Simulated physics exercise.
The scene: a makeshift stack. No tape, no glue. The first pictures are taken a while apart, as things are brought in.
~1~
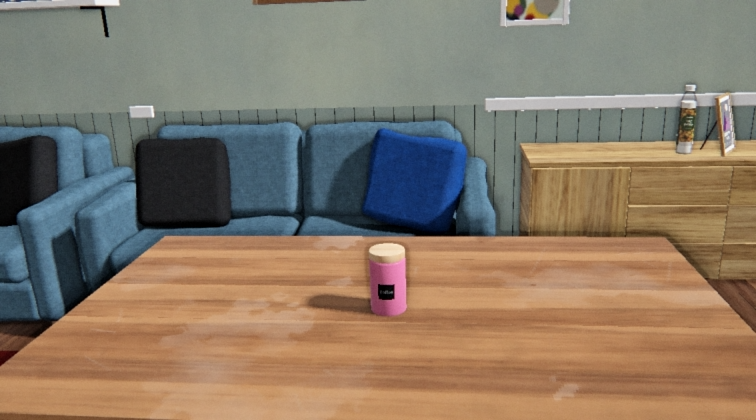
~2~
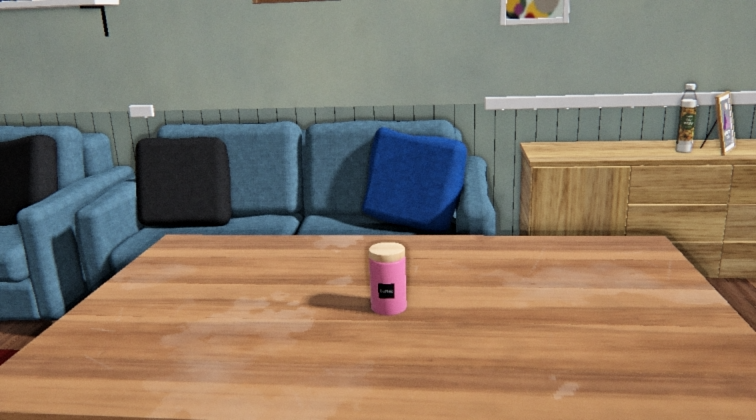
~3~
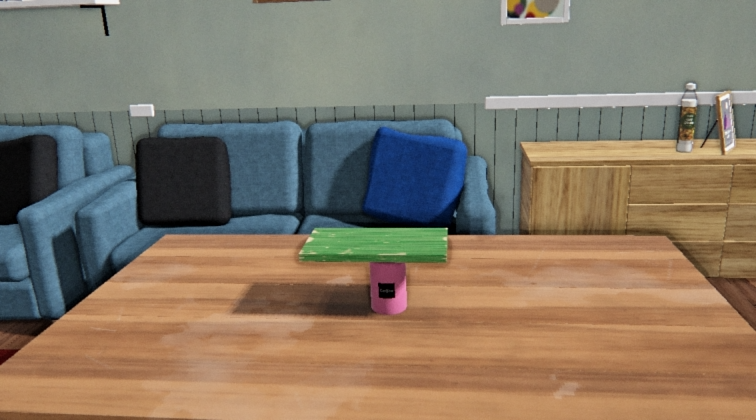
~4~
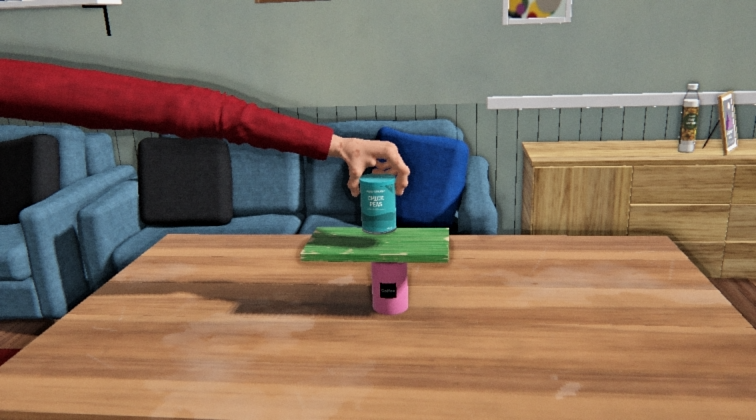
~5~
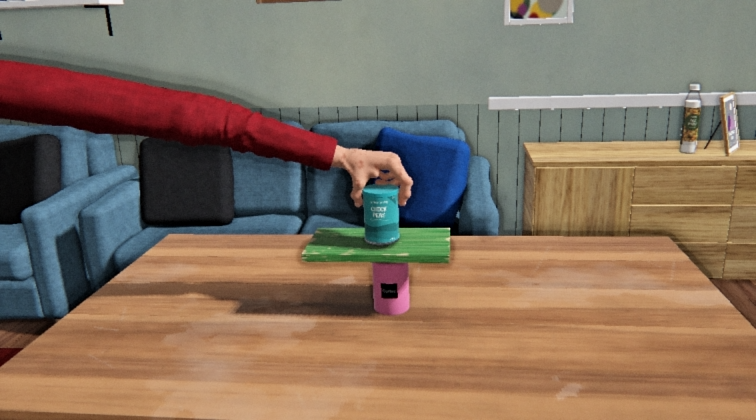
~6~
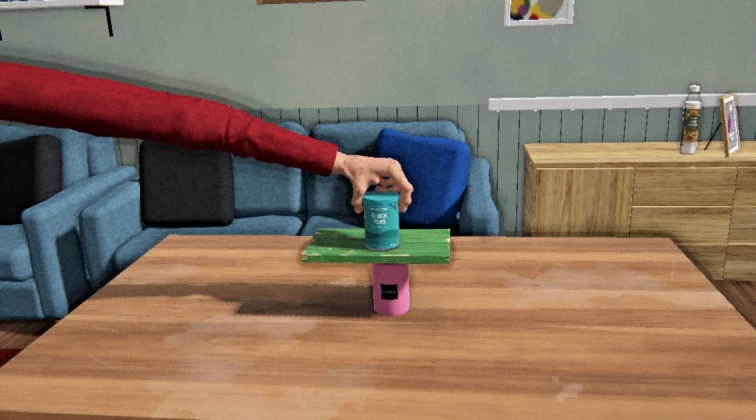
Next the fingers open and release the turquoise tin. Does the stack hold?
It keeps its balance.
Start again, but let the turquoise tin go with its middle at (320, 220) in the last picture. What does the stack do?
Then it comes apart.
Then, 0.20 s past the last view, nothing moves.
Then, 0.50 s past the last view, turquoise tin resting near (382, 221).
Finally, all 3 still in place. Final places as the last picture's camera would see them, turquoise tin near (382, 221). The stack holds.
